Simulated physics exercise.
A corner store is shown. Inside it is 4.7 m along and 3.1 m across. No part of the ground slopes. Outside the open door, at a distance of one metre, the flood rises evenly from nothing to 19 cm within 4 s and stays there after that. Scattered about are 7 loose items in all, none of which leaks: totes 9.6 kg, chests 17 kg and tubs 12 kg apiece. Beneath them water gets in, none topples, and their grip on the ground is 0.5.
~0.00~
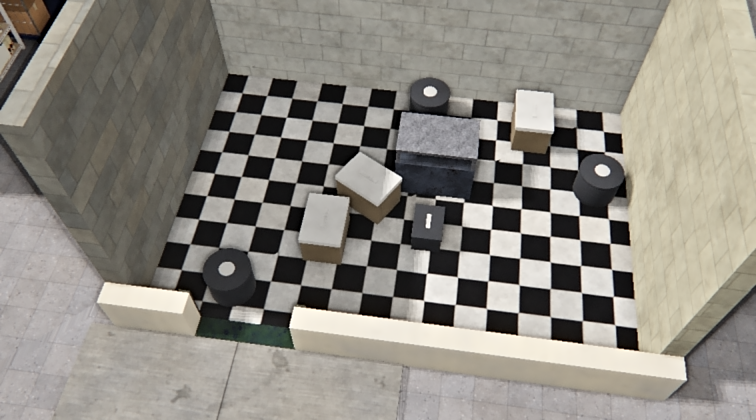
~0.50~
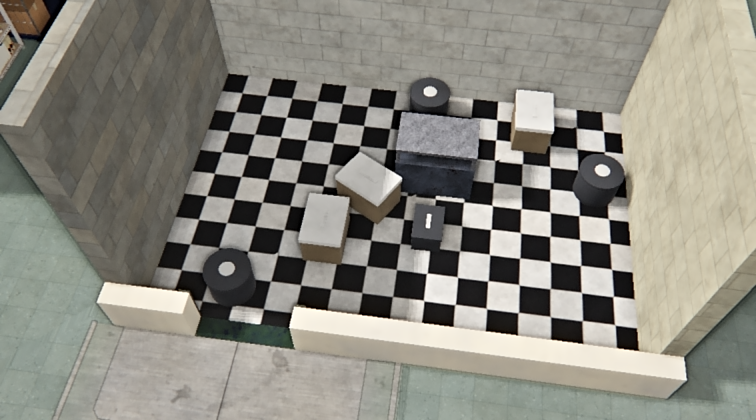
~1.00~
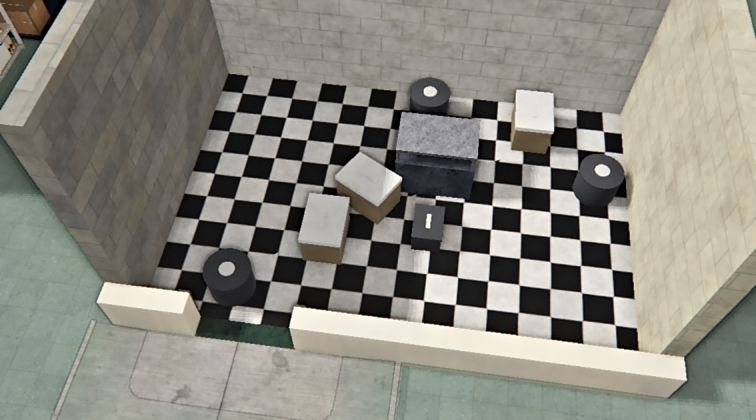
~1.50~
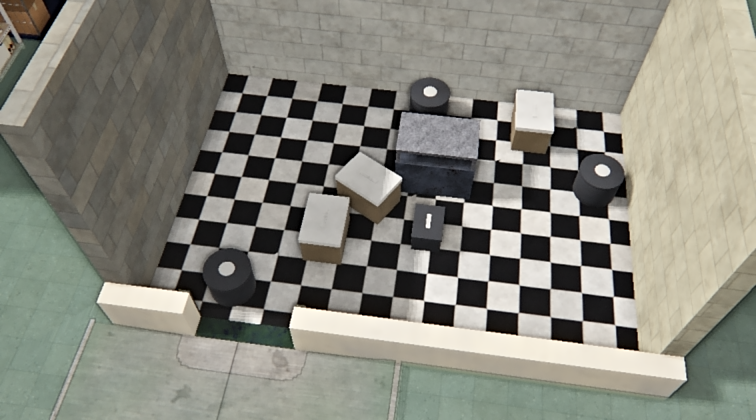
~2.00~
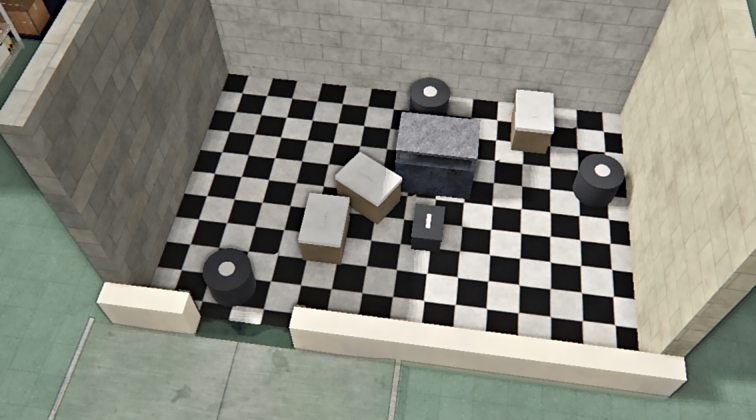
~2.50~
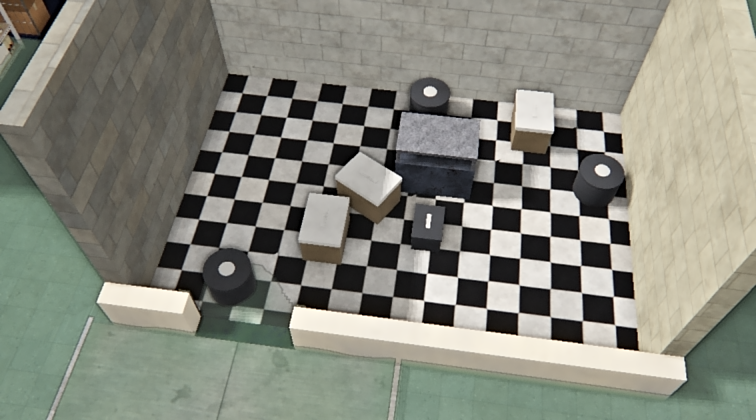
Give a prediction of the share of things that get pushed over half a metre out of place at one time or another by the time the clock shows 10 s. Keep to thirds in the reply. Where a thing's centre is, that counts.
My answer: Less than a third.
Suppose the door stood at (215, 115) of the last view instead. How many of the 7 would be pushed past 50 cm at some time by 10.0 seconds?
Result: 3 of them.
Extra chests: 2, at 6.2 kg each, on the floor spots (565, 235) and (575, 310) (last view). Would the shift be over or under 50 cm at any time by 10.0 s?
Inside the limit, then inside the limit.
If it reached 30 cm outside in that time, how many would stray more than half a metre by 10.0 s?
Then the count would be 7.
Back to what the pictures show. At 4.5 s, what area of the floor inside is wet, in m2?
About 5.0 m2.
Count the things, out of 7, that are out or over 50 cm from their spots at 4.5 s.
The number by then is 0.
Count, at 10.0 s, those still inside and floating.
The number is 2.
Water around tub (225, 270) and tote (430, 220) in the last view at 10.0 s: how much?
I'd put it at 13 cm and 2 cm respectively.
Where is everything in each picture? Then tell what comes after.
The first frame shows a tote at (429, 222) rests on the ground; a chest at (324, 218), on the bottom; water covers 0.0 m2; 0 of 7 have shifted.
The second frame shows a tote at (429, 222) rests on the ground; a chest at (324, 218), on the bottom; water covers 0.0 m2; 0 of 7 have shifted.
The third frame shows a tote at (429, 222) rests on the ground; a chest at (324, 218), on the bottom; 0.0 m2 under water; 0 of 7 have shifted.
The fourth frame shows a tote at (429, 222) rests on the ground; a chest at (324, 218), on the bottom; 0.0 m2 under water; 0 of 7 have shifted.
The fifth frame shows a tote at (429, 222), on the bottom; a chest at (324, 218) rests on the ground; water covers 0.0 m2; 0 of 7 have shifted.
The sixth frame shows a tote at (429, 222) rests on the ground; a chest at (324, 218), on the bottom; 0.2 m2 under water; 0 of 7 have shifted.
After 3.5 s 0 of 7 are over 50 cm from their spots; 0 afloat.
After 4.5 s 0 of 7 are over 50 cm from their spots; 0 afloat.
After 7.0 s 1 of 7 are over 50 cm from their spots; 0 afloat.
After 10.0 s 2 of 7 are over 50 cm from their spots, and 2 have been at some point; 2 afloat.
